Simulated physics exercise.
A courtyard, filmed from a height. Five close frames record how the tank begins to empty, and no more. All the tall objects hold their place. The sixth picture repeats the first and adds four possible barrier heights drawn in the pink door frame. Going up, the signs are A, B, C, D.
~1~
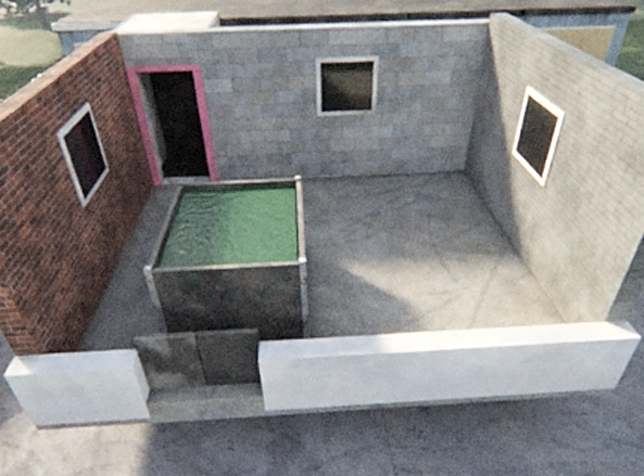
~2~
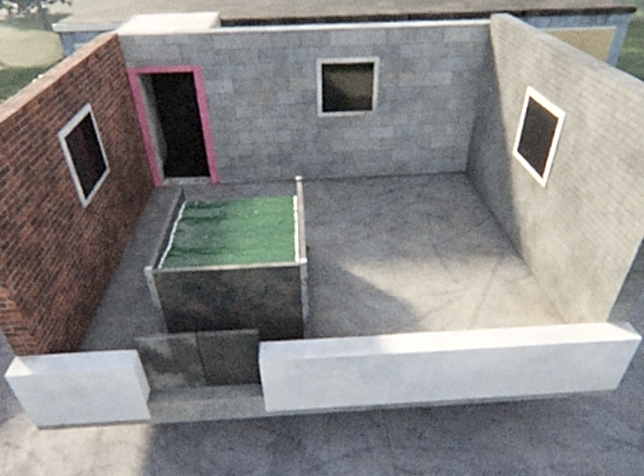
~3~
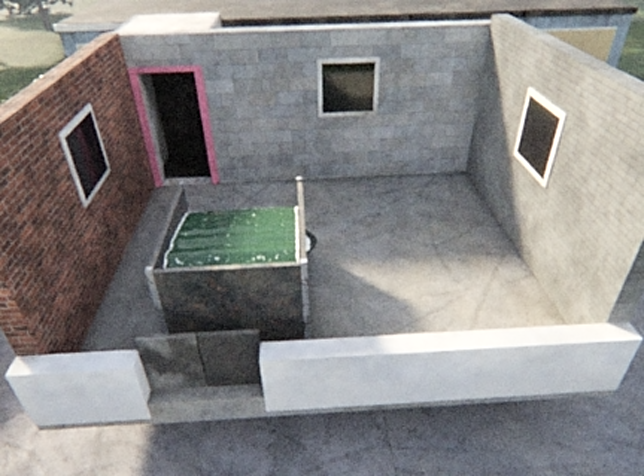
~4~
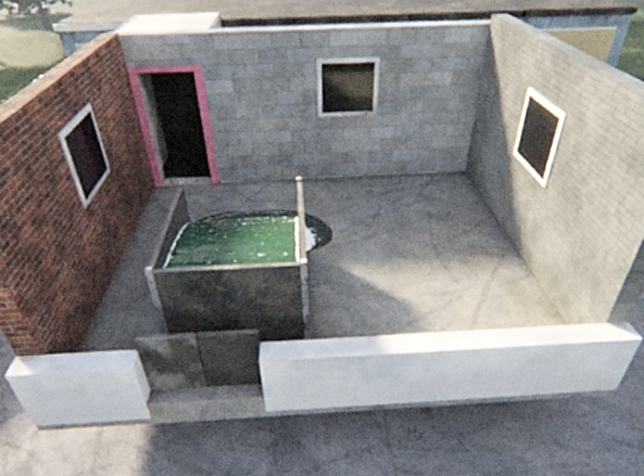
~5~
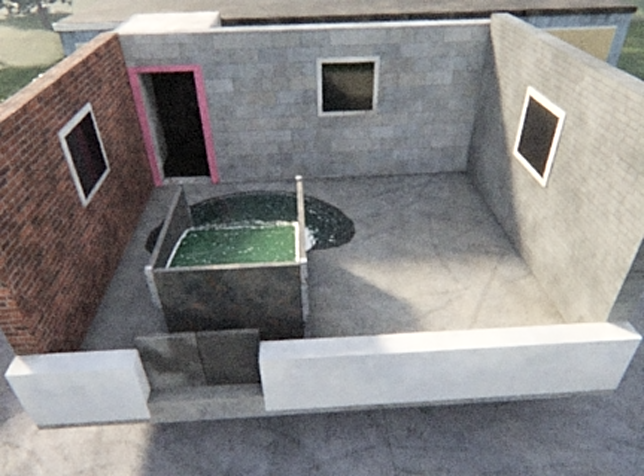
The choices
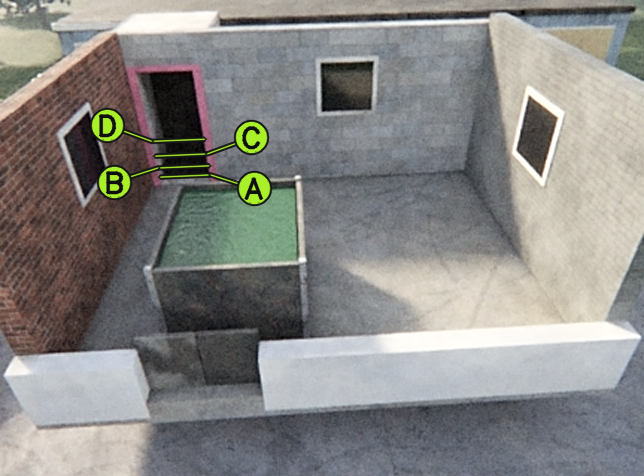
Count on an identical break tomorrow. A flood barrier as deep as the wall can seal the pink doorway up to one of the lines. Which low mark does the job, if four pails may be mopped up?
C is the one.
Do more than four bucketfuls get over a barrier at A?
Yes, that goes wrong.
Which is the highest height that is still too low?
B.
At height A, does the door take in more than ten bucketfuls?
Yes.
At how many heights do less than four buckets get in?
Two of the four.
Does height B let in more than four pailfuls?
Yes, it does.
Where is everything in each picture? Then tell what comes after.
Water in the tank at rest, its middle at (235, 224); foot of the pink doorway at (187, 184); shut gate at (199, 342).
Water covers 2 % of the ground, its front hidden from here.
Water covers 5 % of the ground, its front hidden from here.
Water covers 10 % of the ground and shows as far out as (325, 236).
Water covers 19 % of the ground and shows as far out as (282, 193).
On the marked copy, A at (185, 176); B at (183, 166); C at (181, 155); D at (178, 140); from the bottom up A, B, C, D.
With A, dozens of bucketfuls pour in.
With B, about 10 bucketfuls get in.
With C, a bucket or two gets in.
With D, nothing gets over.
